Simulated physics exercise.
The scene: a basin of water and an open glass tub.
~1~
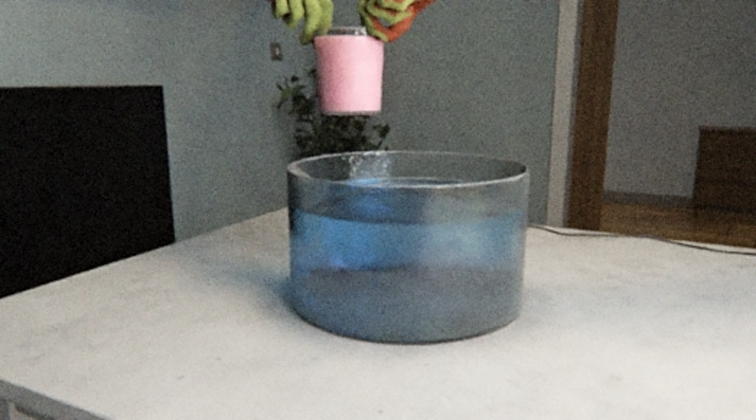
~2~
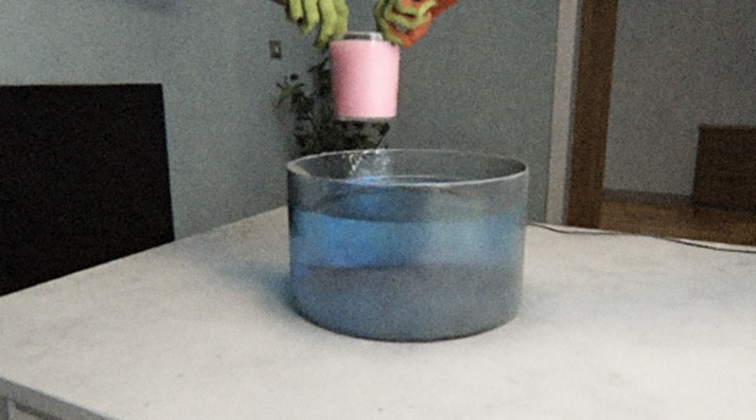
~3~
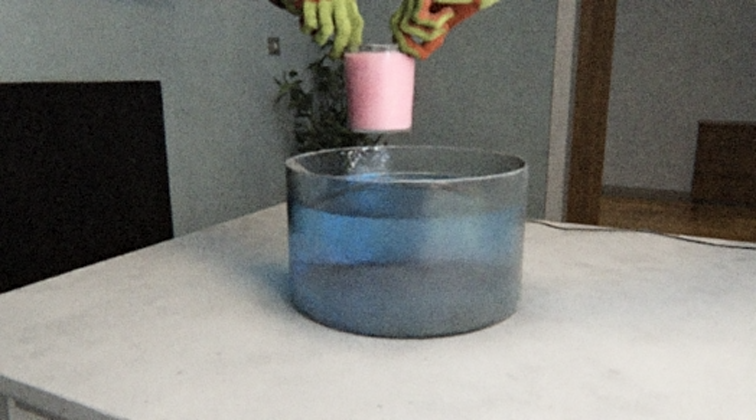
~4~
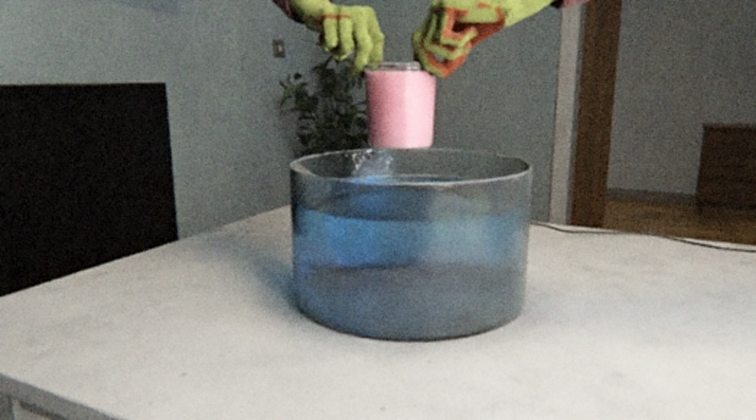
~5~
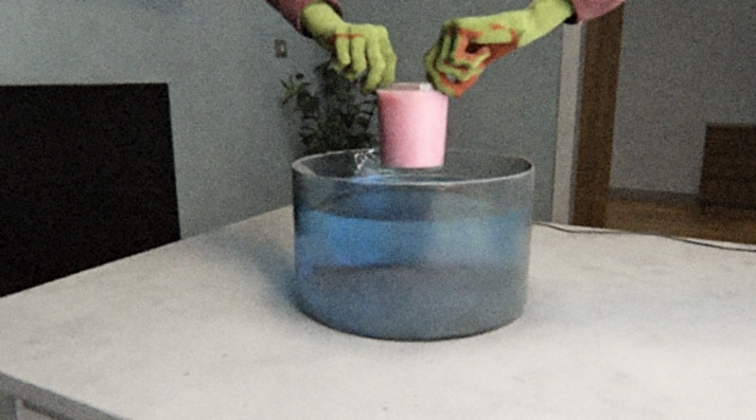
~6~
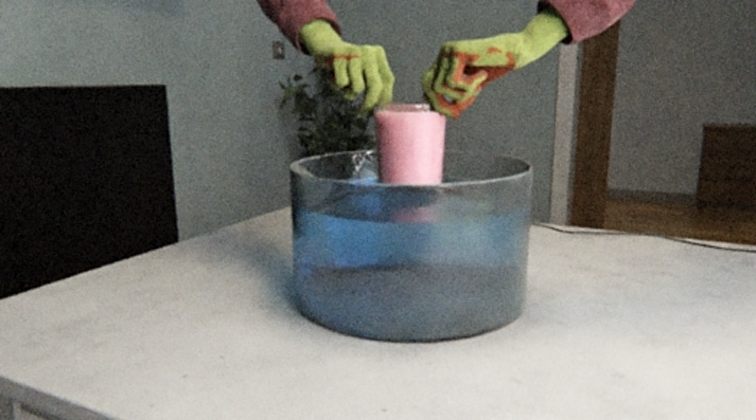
In a dim room with grey-blue walls, a pale tabletop is seen from slightly above, with a dark panel at left and a wooden door frame at right. A wide clear basin of bluish water stands on it, a plant behind, while yellow-green and orange gloved hands hold a pink-filled tub above. The hands lower the upright tub, drifting rightward, until it is just over the water, the camera shifting barely.
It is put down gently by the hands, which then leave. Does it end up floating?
No - goes down.
Shortly, the tub dips into the water.
Then, water pours in over its rim.
At the finish, the tub lies on the bottom.
